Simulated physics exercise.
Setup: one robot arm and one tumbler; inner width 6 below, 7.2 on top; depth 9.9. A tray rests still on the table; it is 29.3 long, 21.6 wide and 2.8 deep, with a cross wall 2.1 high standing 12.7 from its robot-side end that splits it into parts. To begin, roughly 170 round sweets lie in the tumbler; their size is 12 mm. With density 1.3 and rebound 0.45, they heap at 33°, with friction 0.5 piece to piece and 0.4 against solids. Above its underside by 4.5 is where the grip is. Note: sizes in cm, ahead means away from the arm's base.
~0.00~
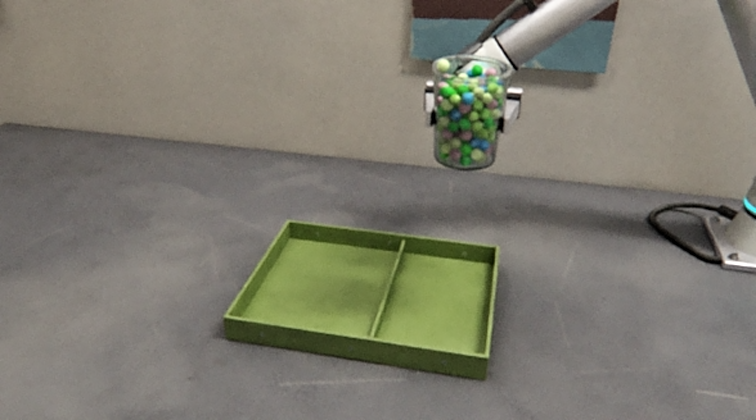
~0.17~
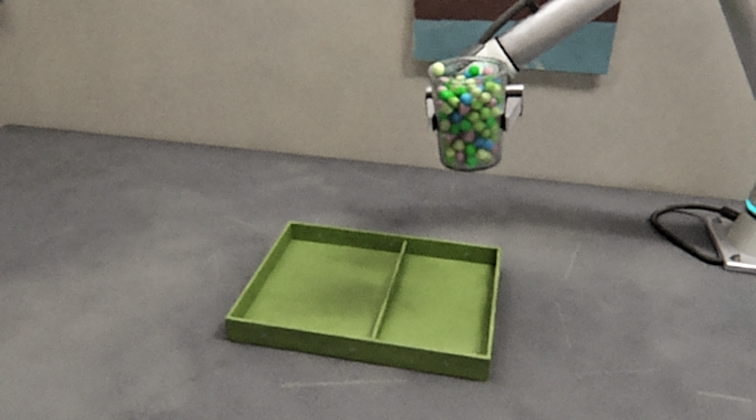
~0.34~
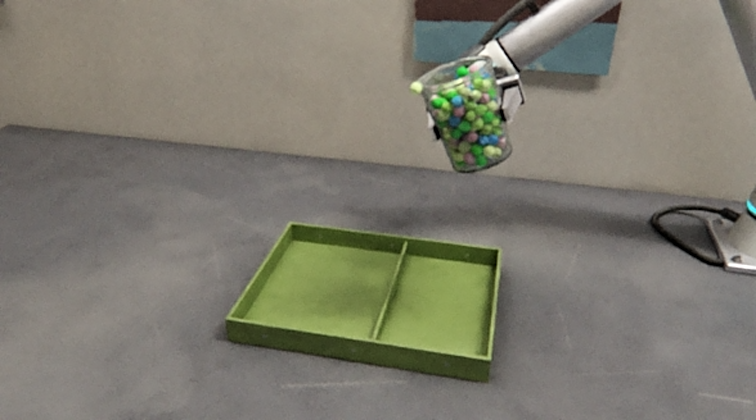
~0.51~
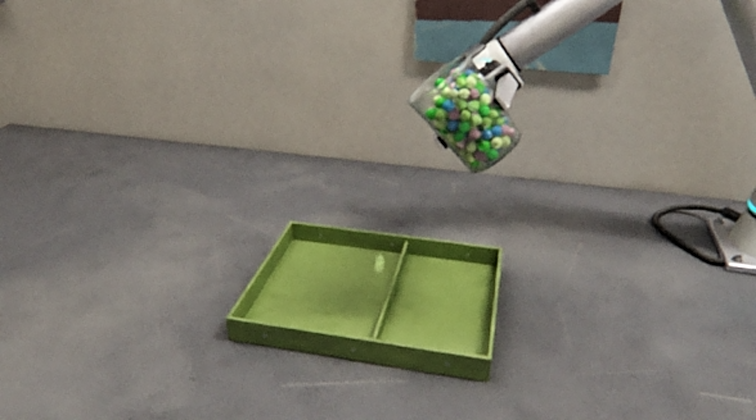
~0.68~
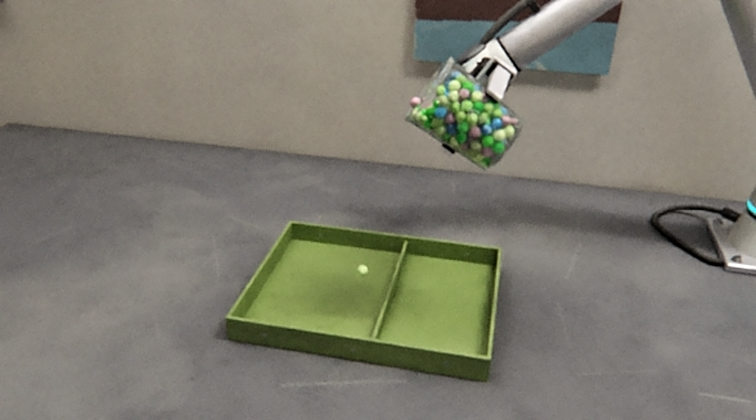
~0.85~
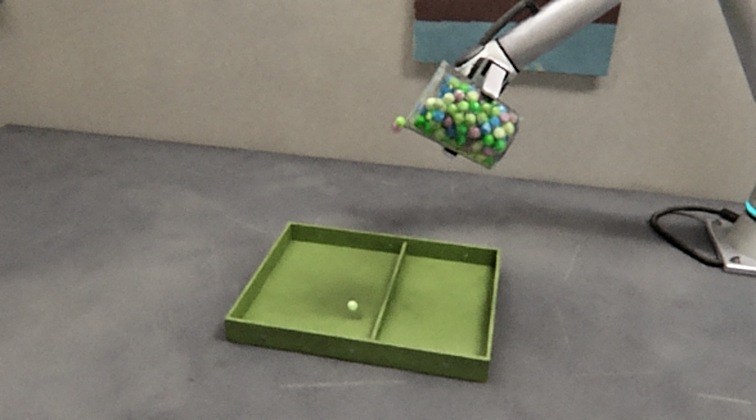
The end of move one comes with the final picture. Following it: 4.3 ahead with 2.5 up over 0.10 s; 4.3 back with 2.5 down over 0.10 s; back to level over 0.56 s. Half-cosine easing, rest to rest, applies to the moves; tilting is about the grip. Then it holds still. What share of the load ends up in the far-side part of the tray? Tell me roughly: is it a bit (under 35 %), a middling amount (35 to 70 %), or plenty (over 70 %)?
Roughly a middling amount, 35 to 70 %.
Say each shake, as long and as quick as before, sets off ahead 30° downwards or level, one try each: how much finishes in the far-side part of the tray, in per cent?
You'd get about 5 per cent with the first setting and about 25 per cent with the second.
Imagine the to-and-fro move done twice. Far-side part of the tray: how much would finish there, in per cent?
Then roughly 65 percent.
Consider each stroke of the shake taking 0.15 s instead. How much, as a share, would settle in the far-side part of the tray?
Around 20 percent.
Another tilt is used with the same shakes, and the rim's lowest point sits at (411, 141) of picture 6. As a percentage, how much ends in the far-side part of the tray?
I'd put it at roughly 85 %.
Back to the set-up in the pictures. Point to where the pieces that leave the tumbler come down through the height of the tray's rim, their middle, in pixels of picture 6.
Check roughly (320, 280) in the last picture.
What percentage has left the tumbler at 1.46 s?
By then about 70 % is out.
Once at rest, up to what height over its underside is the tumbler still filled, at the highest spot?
Around 5.0 cm above the underside.
By 1.15 s, tilted 58° forward, highest piece 27 above the table; 55 in the tumbler, 3 in the far-side part, 110 in flight or on a rim.
By 1.46 s, tilted 11° forward, highest piece 29 above the table; 100 in the far-side part, 53 in the tumbler, 13 on the table or floor, 2 in the robot-side part.
By 1.81 s, level, highest piece 26 above the table; 99 in the far-side part, 53 in the tumbler, 14 on the table or floor, 2 in the robot-side part.
By 2.86 s, level, highest piece 26 above the table; 99 in the far-side part, 53 in the tumbler, 14 on the table or floor, 2 in the robot-side part.
Final count, 99 in the far-side part, 53 in the tumbler, 14 on the table or floor, 2 in the robot-side part. That is 59 % in the far-side part of the tray.
